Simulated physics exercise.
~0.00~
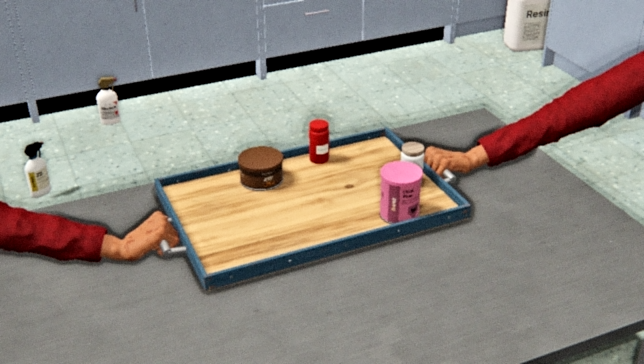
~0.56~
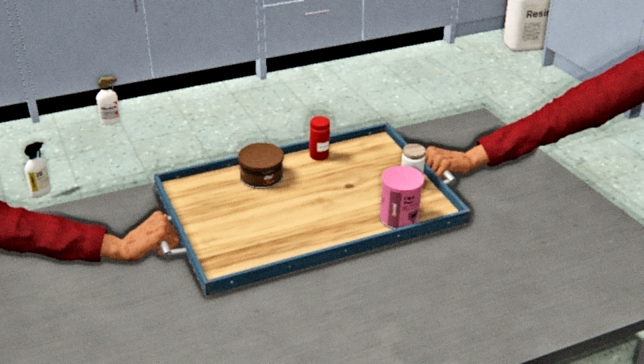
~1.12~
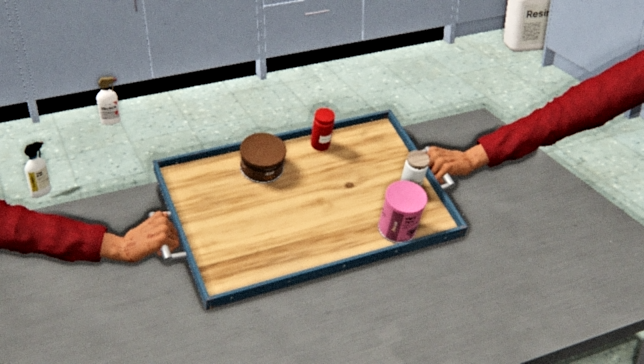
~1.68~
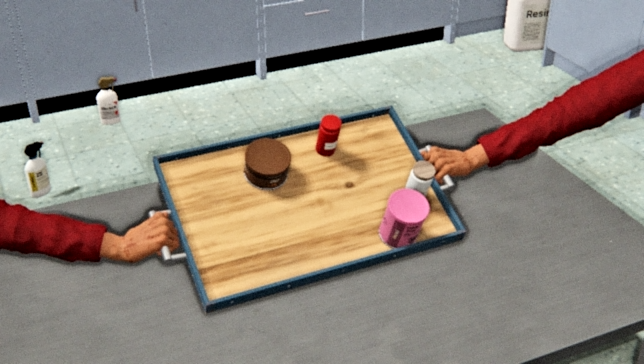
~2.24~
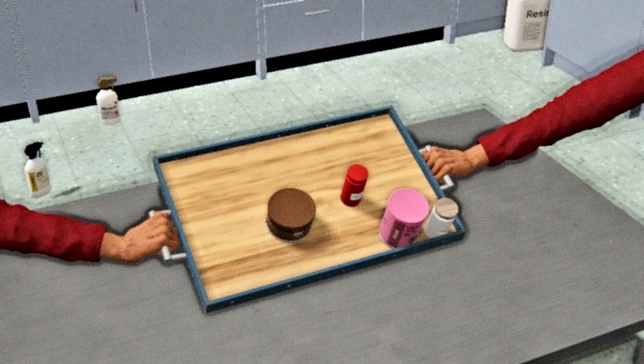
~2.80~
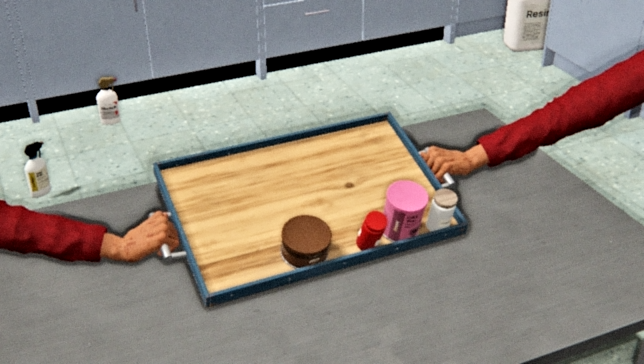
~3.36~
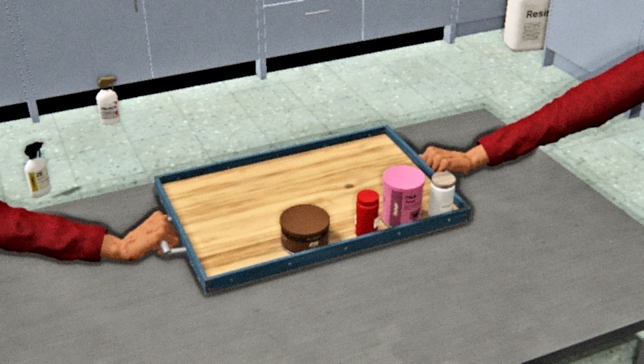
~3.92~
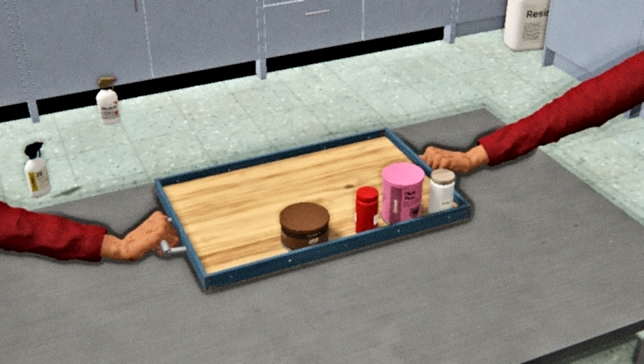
Two hands tilting a wooden tray towards the near side, tub, shakers and pink tin sliding, then levelling it with all upright.
